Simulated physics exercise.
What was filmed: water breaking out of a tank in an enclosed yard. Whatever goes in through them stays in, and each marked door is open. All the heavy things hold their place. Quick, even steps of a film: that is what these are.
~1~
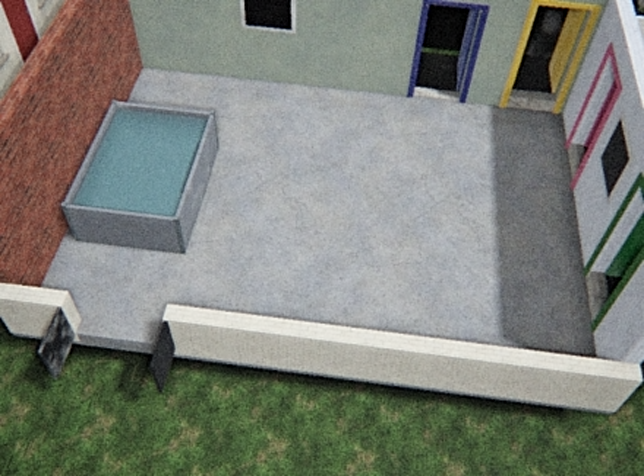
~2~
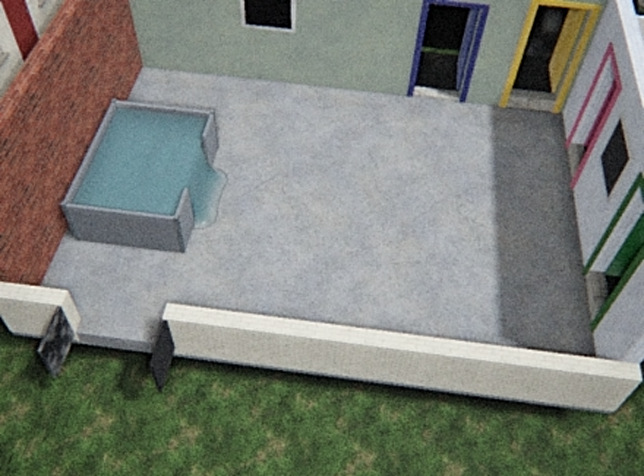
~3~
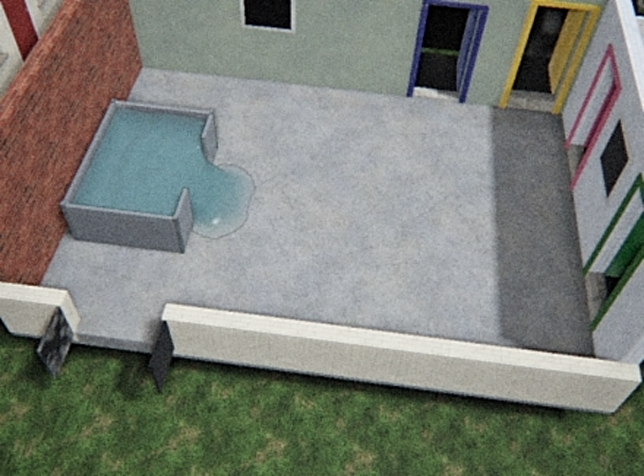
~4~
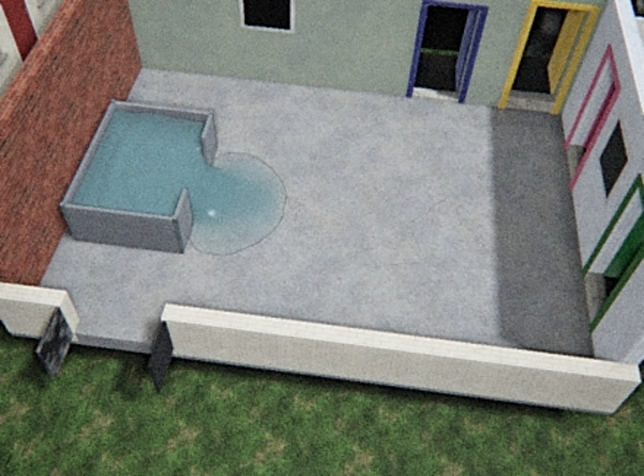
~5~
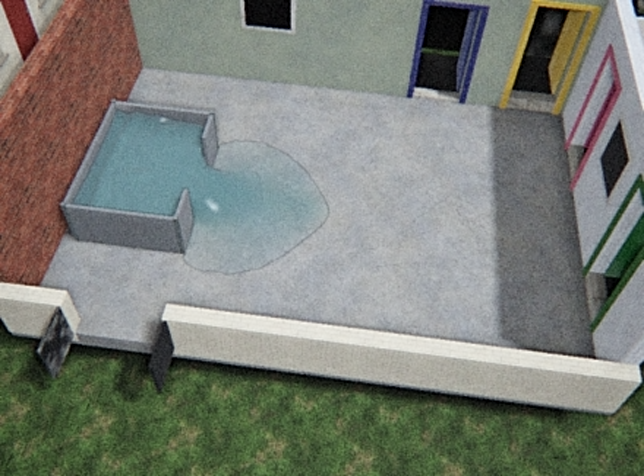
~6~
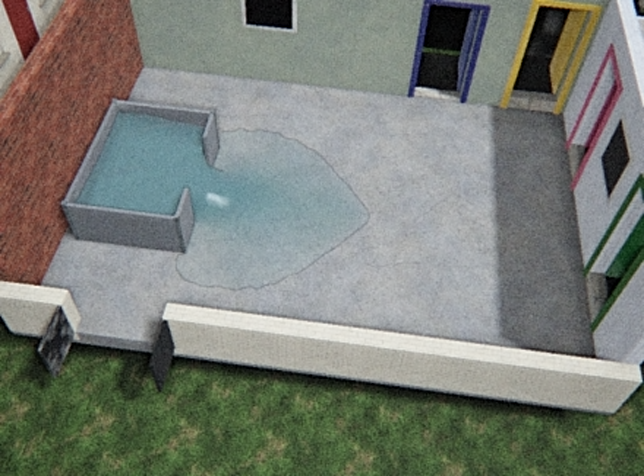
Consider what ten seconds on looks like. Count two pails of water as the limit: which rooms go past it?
Most likely the pink door gets two buckets or less. Most likely the green door gets two buckets or less. Most likely the yellow door gets two buckets or less. Most likely the blue door gets too much water.
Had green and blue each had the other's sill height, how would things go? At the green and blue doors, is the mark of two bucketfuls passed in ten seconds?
Lab note: Green tops the limit, blue remains short of it.
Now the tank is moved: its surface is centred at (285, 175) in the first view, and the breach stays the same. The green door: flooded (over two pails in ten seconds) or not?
As far as I can tell, green gets swamped.
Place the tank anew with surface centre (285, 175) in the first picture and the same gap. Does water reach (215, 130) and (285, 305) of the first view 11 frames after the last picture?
In that order: Untouched and untouched.
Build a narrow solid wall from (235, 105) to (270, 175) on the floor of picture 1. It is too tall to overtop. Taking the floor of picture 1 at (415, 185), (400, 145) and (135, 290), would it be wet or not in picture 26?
Results in sequence: Swamped / swamped / bone-dry.
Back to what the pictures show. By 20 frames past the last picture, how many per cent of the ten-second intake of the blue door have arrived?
Some 20 per cent.
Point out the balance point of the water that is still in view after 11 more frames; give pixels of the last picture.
About (268, 206) in the last view.
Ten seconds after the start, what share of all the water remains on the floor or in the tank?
98 %.
A moment on, water covers 40 % of the floor; the pink door not reached, the green door not reached, the yellow door not reached, the blue door not reached.
Next, water covers 65 % of the floor; the pink door not reached, the green door wet at the sill, nothing in, the yellow door not reached, the blue door wet at the sill, nothing in.
Then, water covers 75 % of the floor; the pink door under two buckets in, the green door wet at the sill, nothing in, the yellow door wet at the sill, nothing in, the blue door under two buckets in.
Later, water covers 75 % of the floor; the pink door under two buckets in, the green door under two buckets in, the yellow door wet at the sill, nothing in, the blue door under two buckets in.
In the end, water covers 85 % of the floor; the pink door under two buckets in, the green door under two buckets in, the yellow door wet at the sill, nothing in, the blue door over two buckets in.
